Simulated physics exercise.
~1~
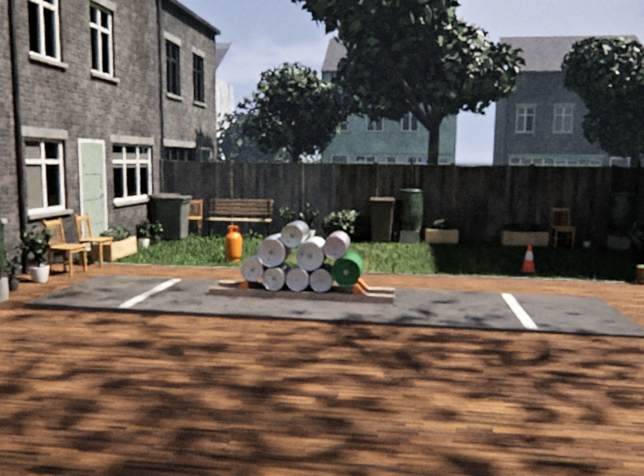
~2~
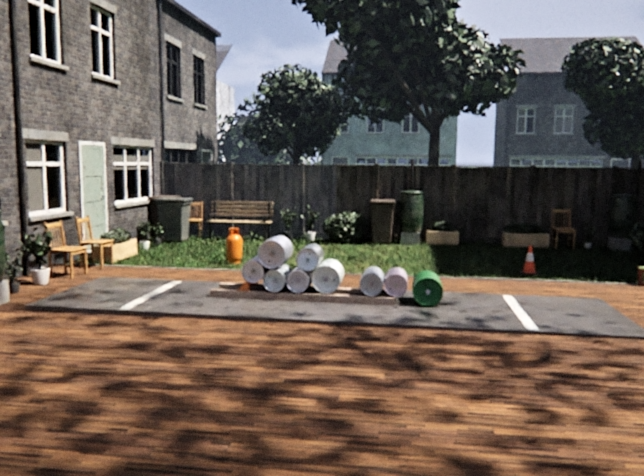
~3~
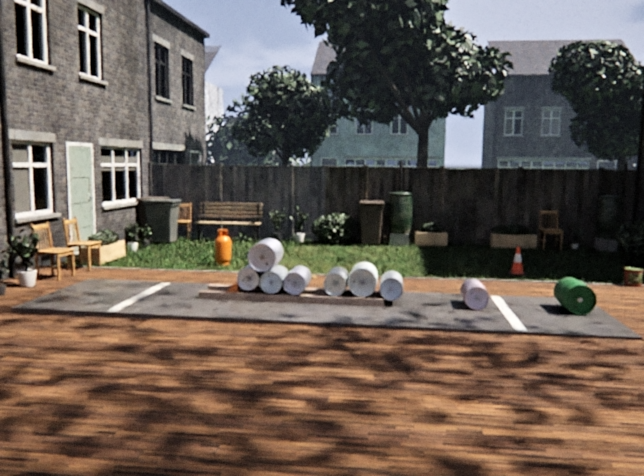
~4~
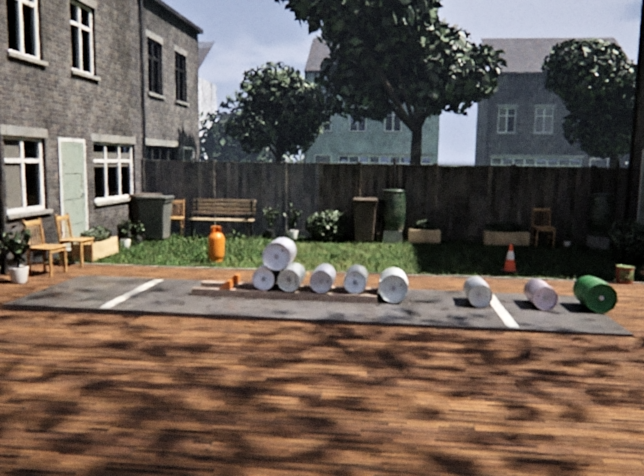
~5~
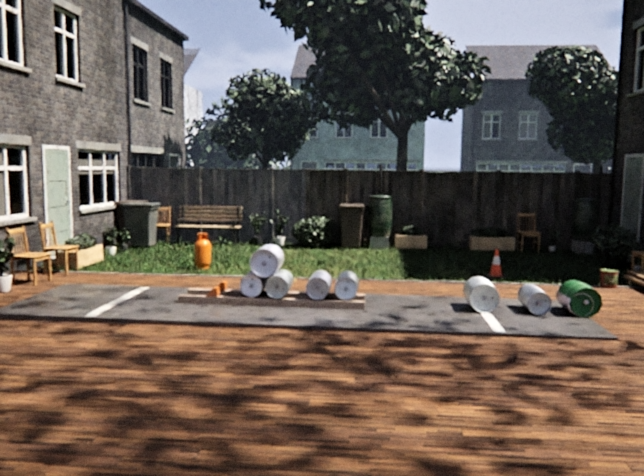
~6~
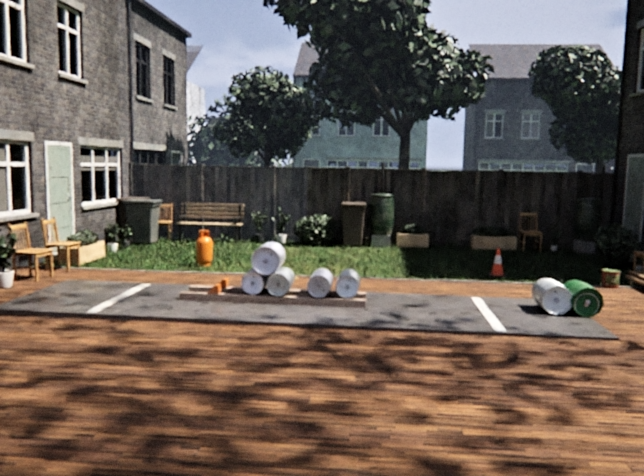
A pile of pale kegs with a green one at its lower right sits on low bearers between orange chocks, seen from across a wooden deck. Beneath it is a grey concrete pad with a white line at each side, backed by grass, a dark fence, trees and houses. The right chock goes and the pile slumps, sending the green keg rolling right. It crosses the right line with pale kegs following, as the view pans slightly right. It stops beyond the line, and pale kegs close up against it, while three stay stacked at left with two others nearby.
